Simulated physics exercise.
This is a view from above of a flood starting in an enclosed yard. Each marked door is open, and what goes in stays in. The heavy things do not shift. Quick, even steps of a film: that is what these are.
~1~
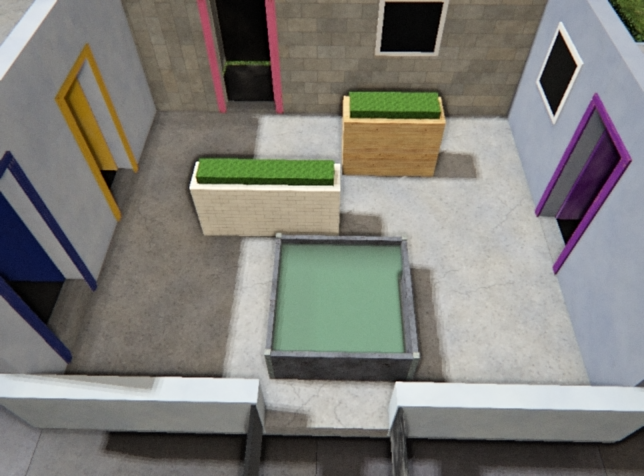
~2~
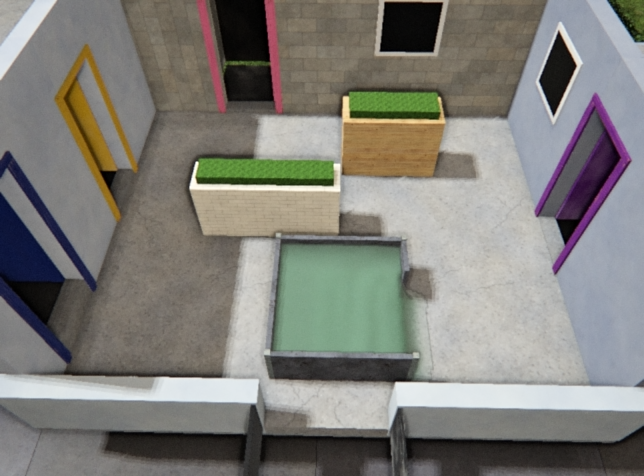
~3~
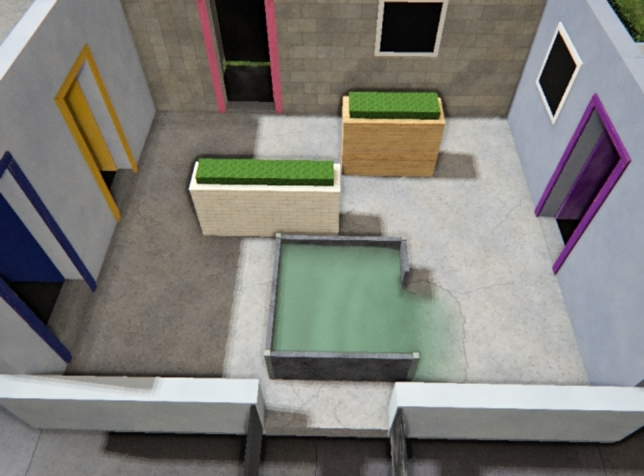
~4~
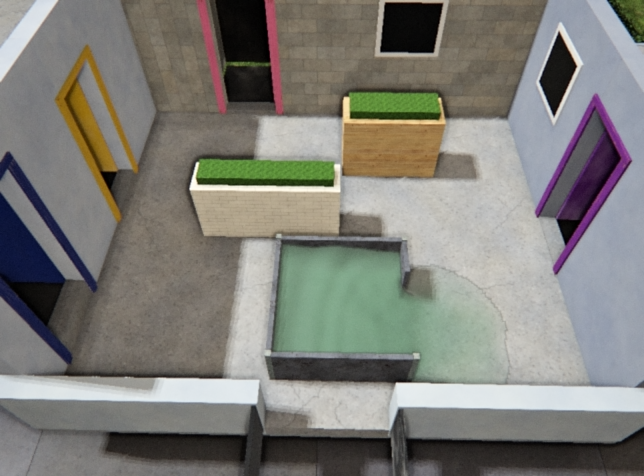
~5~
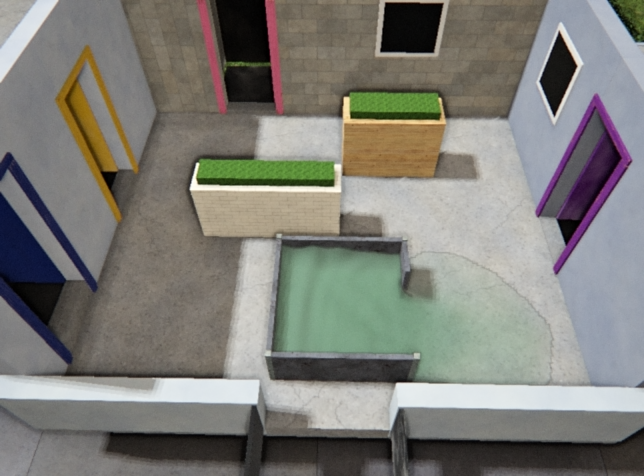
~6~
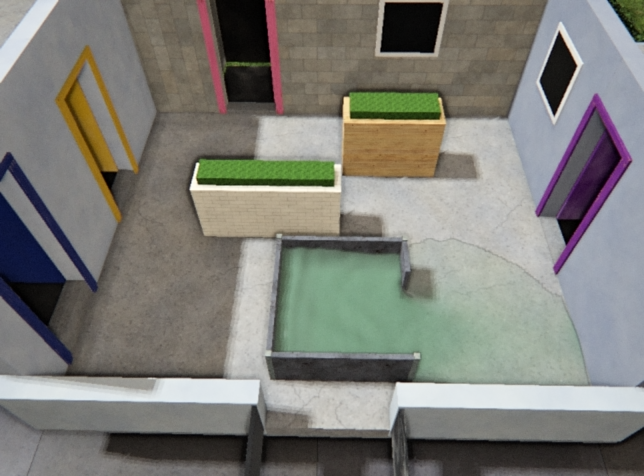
Green water pours from a gap in a square tank and spreads right across the yard.
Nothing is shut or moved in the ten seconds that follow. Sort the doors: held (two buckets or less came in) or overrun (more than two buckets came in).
Sorted: Pink door held, yellow door held, purple door overrun, blue door held.
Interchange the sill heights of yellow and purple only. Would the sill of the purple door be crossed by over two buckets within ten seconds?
Well, the purple door remains within the limit here.
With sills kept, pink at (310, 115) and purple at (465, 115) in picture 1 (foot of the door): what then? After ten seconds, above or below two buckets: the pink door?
The pink door is spared.
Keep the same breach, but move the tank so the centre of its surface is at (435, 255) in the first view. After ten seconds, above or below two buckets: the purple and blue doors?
Purple door tops the mark, blue door falls short.
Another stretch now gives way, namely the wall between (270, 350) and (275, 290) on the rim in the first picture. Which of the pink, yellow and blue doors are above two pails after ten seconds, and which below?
Going door by door: The pink door gets too much, the yellow door stays safe, and the blue door stays safe.
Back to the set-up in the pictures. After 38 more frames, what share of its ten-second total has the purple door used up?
My figure is 80 in a hundred.
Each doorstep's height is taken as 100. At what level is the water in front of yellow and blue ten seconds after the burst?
About 60 %, then 10 %.
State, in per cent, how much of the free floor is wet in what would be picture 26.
My best guess is some 40 %.
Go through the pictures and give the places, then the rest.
The first frame shows still water in the water tank at (341, 295).
In the second frame, the front is at (417, 382), out from the gap at (403, 329).
In the third frame, water pours out at (403, 330) and has run to (451, 303).
In the fourth frame, the front is at (495, 317), out from the gap at (404, 331).
In the fifth frame, the front is at (540, 326), out from the gap at (404, 331).
In the sixth frame, water pours out at (404, 330) and has run to (585, 376).
A moment on, water covers 15 % of the floor; the pink door not reached, the yellow door not reached, the purple door under two buckets in, the blue door not reached.
Next, water covers 20 % of the floor; the pink door not reached, the yellow door not reached, the purple door over two buckets in, the blue door not reached.
Then, water covers 40 % of the floor; the pink door not reached, the yellow door not reached, the purple door over two buckets in, the blue door not reached.
Later, water covers 65 % of the floor; the pink door wet at the sill, nothing in, the yellow door not reached, the purple door over two buckets in, the blue door not reached.
In the end, water covers 85 % of the floor; the pink door wet at the sill, nothing in, the yellow door wet at the sill, nothing in, the purple door far over two buckets in, the blue door wet at the sill, nothing in.
